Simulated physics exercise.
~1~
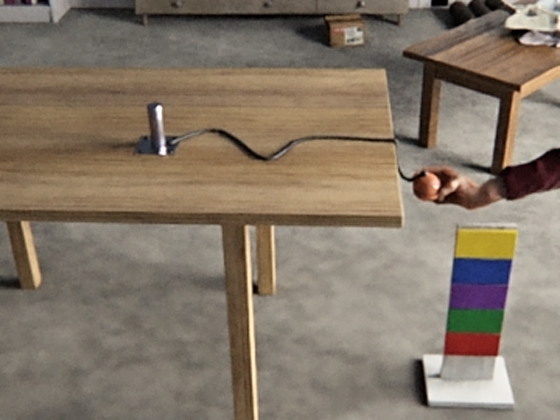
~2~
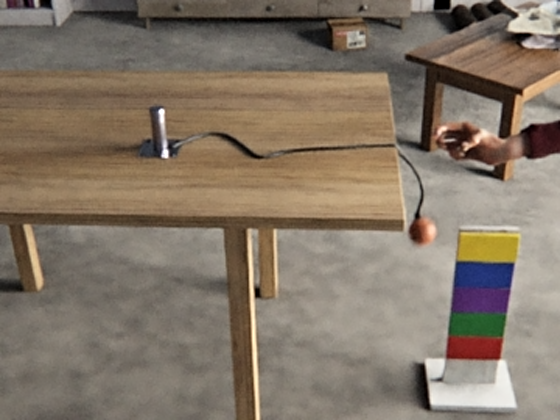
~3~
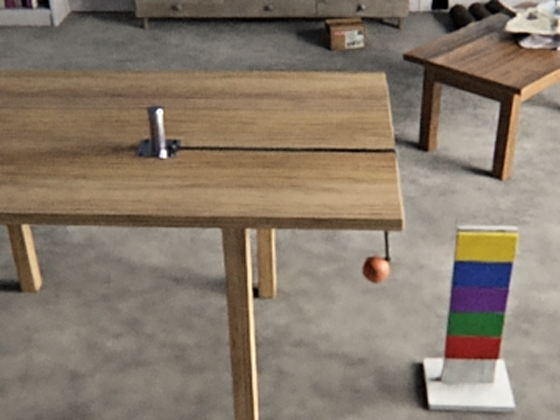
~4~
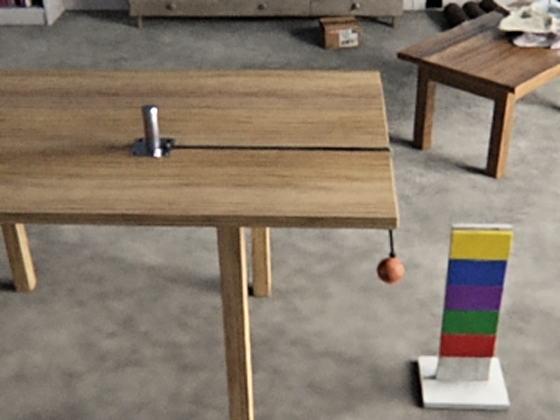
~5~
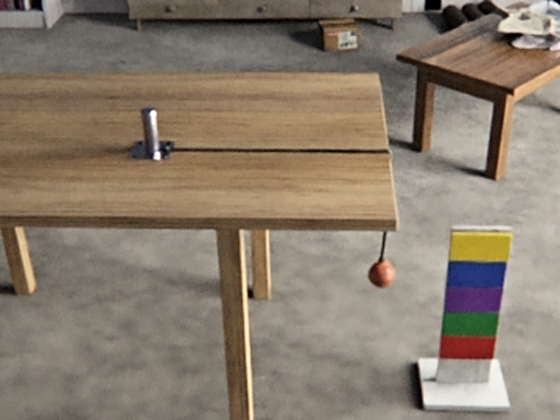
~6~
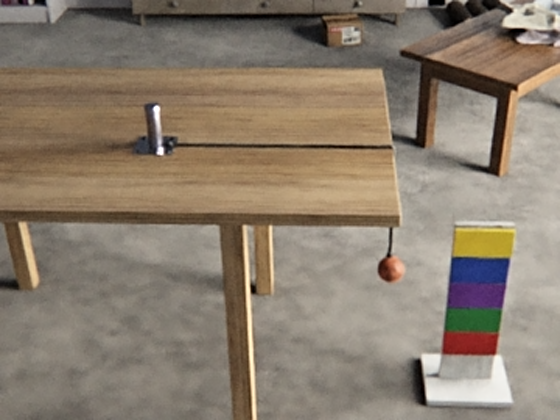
Orange ball on a dark lead dropping from a hand past a table's edge, swinging slightly and hanging level with the blue band.
